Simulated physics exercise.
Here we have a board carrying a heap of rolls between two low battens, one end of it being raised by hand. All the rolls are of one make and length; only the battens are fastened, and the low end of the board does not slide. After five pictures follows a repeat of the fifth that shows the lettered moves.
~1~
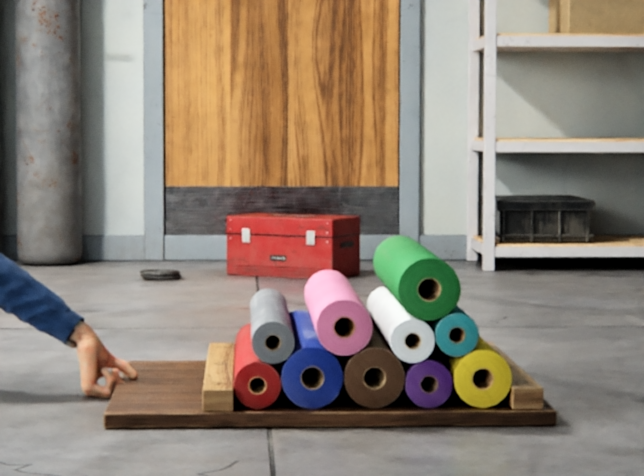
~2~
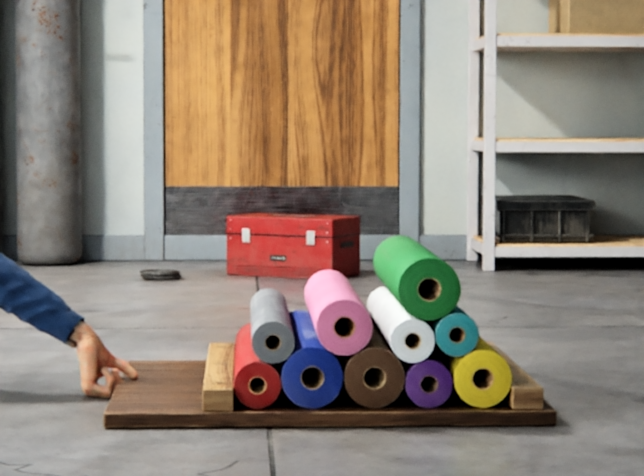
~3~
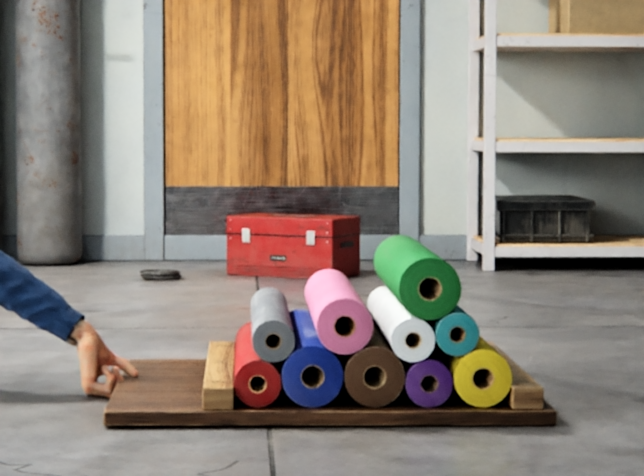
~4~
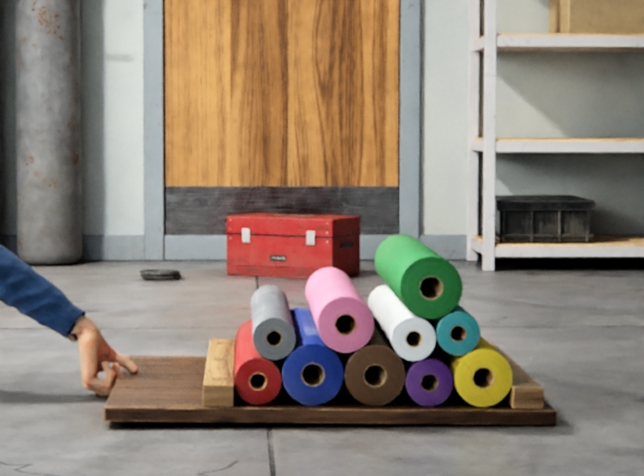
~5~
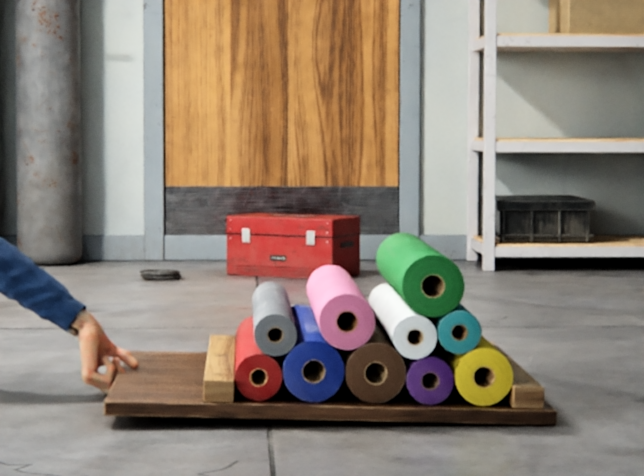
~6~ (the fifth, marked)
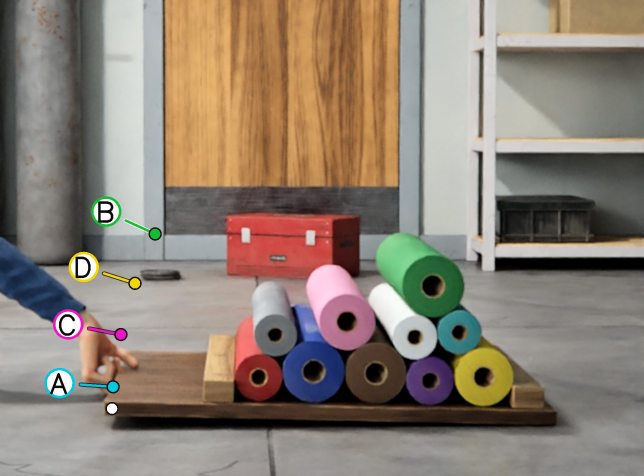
A hand at the left gripped the end of a wooden board and slowly raised it a little, tilting the stacked colourful rolls slightly while they stayed piled between two wooden strips.
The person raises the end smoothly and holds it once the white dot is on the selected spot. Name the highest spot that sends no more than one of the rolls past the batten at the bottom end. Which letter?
The answer is mark B.
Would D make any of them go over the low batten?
No, at D.
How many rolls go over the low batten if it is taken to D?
The count is none.
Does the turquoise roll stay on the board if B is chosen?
Yes, with B.
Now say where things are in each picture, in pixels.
In the first picture, brown roll (375, 378); purple roll (429, 384); yellow roll (482, 379).
In the second picture, yellow roll (482, 379); grey roll (273, 343).
In the third picture, board (323, 379); red roll (257, 384); grey roll (273, 341); green roll (430, 289).
In the fourth picture, board (323, 377); red roll (258, 381); blue roll (313, 375).
In the fifth picture, board (323, 375); red roll (259, 377); blue roll (314, 371).
On the marked copy, A at (113, 387); B at (155, 234); C at (121, 335); D at (135, 284); the white dot at (112, 408).
With B. Early on, board at 16°.
Further on, board at 25°.
At the end, board at 25°, none over the low batten.
As for the rest, A none over the low batten; C none over the low batten; D none over the low batten.
